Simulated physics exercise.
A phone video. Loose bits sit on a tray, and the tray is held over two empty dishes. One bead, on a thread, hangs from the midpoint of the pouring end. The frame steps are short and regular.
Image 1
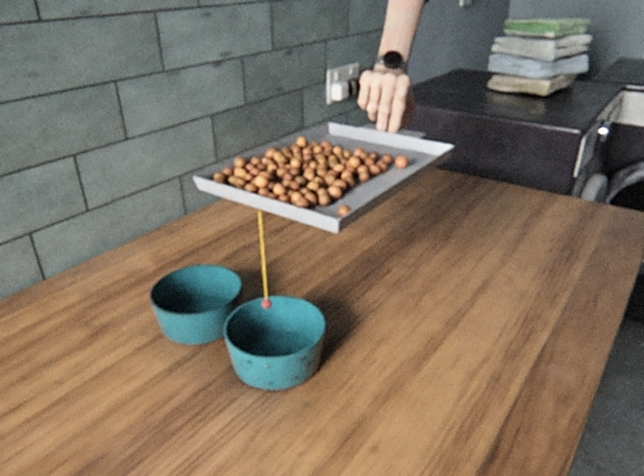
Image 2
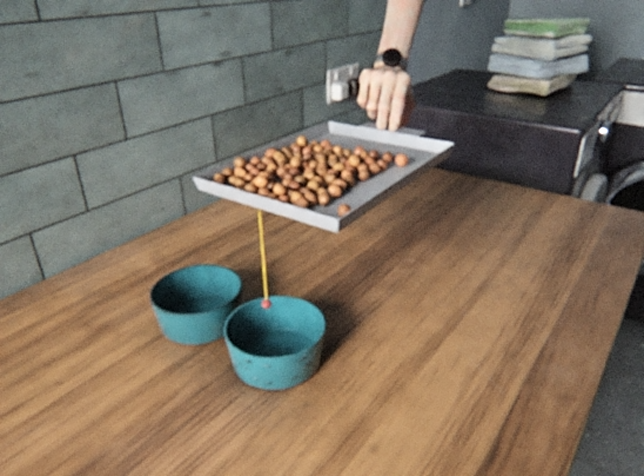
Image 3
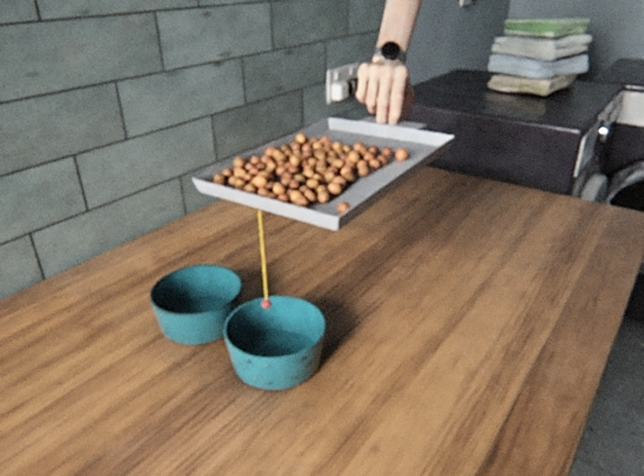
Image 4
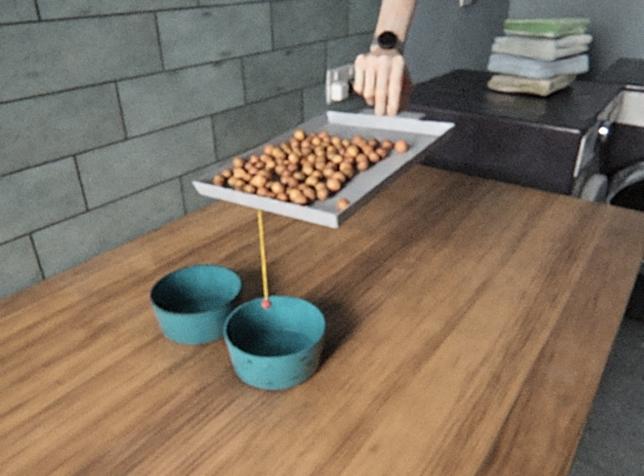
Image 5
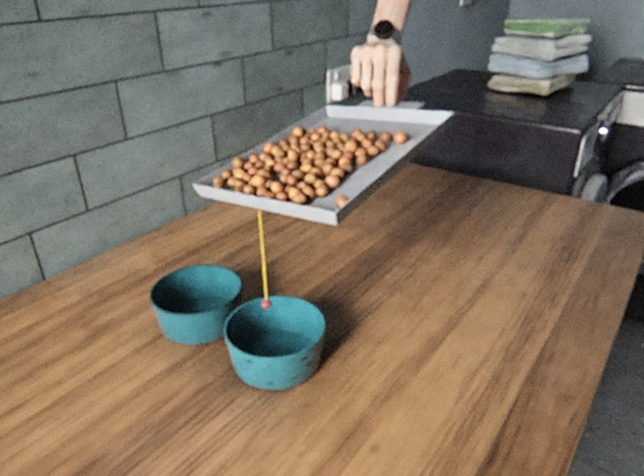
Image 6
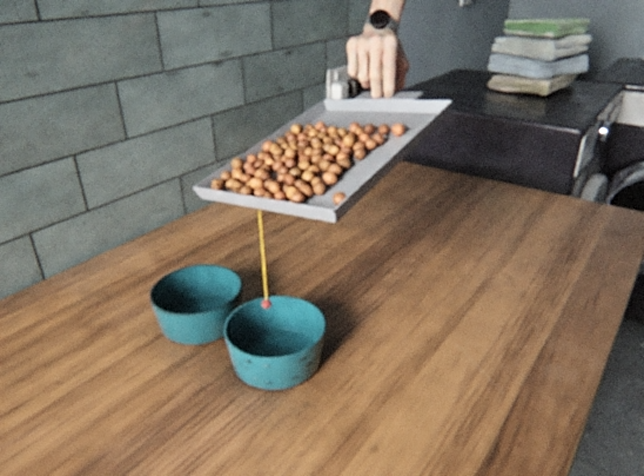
At first, a hand holds a grey tray of hazelnuts nearly level above two empty teal bowls on a wooden table, a small bead hanging from its near edge on a yellow thread. Then the hand gradually raises the far end, tilting the tray slightly toward its near left corner, while the nuts stay heaped on it.
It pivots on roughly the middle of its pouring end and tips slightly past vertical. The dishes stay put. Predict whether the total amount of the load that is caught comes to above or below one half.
The total caught comes to above one half.
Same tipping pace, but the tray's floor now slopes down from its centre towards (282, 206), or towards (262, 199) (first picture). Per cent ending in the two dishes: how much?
First case around 20 per cent, second case 30 per cent.
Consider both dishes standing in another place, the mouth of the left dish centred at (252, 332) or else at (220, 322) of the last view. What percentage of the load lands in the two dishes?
Approximately 20 percent, followed by approximately 40 percent.
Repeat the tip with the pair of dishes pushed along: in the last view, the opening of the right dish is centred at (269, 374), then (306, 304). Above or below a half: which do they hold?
Short of half, then Short of half.
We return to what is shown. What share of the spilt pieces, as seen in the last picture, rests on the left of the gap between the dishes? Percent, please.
Left share: Close to 80 %.
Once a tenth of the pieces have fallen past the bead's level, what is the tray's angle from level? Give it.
A tilt of roughly 90°.
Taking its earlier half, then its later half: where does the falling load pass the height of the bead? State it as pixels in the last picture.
At (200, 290) for the first part, then at (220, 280) for the others.
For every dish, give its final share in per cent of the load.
Left 70 per cent, right 0 per cent.
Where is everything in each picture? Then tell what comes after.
In the first frame, corners of the pouring end (198, 176) and (337, 218), level; middle of the load (310, 174), hazelnuts; left dish (163, 323); right dish (242, 366); bead on its thread (267, 304).
In the second frame, corners of the pouring end (198, 176) and (337, 217), level; middle of the load (310, 173).
In the third frame, corners of the pouring end (198, 178) and (336, 215), tipped barely, lowest at the left corner; middle of the load (309, 171).
In the fourth frame, corners of the pouring end (197, 181) and (335, 213), tipped a little, lowest at the left corner; middle of the load (309, 167).
In the fifth frame, corners of the pouring end (197, 183) and (334, 210), tipped a little, lowest at the left corner; middle of the load (308, 164).
In the sixth frame, corners of the pouring end (197, 186) and (332, 208), tipped a little, lowest at the left corner; middle of the load (305, 162); left dish (163, 323); right dish (242, 366).
Just after the last frame, tray tipped steeply; almost all on the tray; just a few in the left dish; just a few outside both.
A moment on, tray tipped right over; roughly a quarter on the tray; just a few in the right dish; roughly half in the left dish; about a tenth outside both; roughly a quarter in the air.
Further on, tray tipped past a quarter turn; just a few in the right dish; the larger part in the left dish; roughly a quarter outside both.
When it is over, tray tipped past a quarter turn; just a few in the right dish; the larger part in the left dish; roughly a quarter outside both.
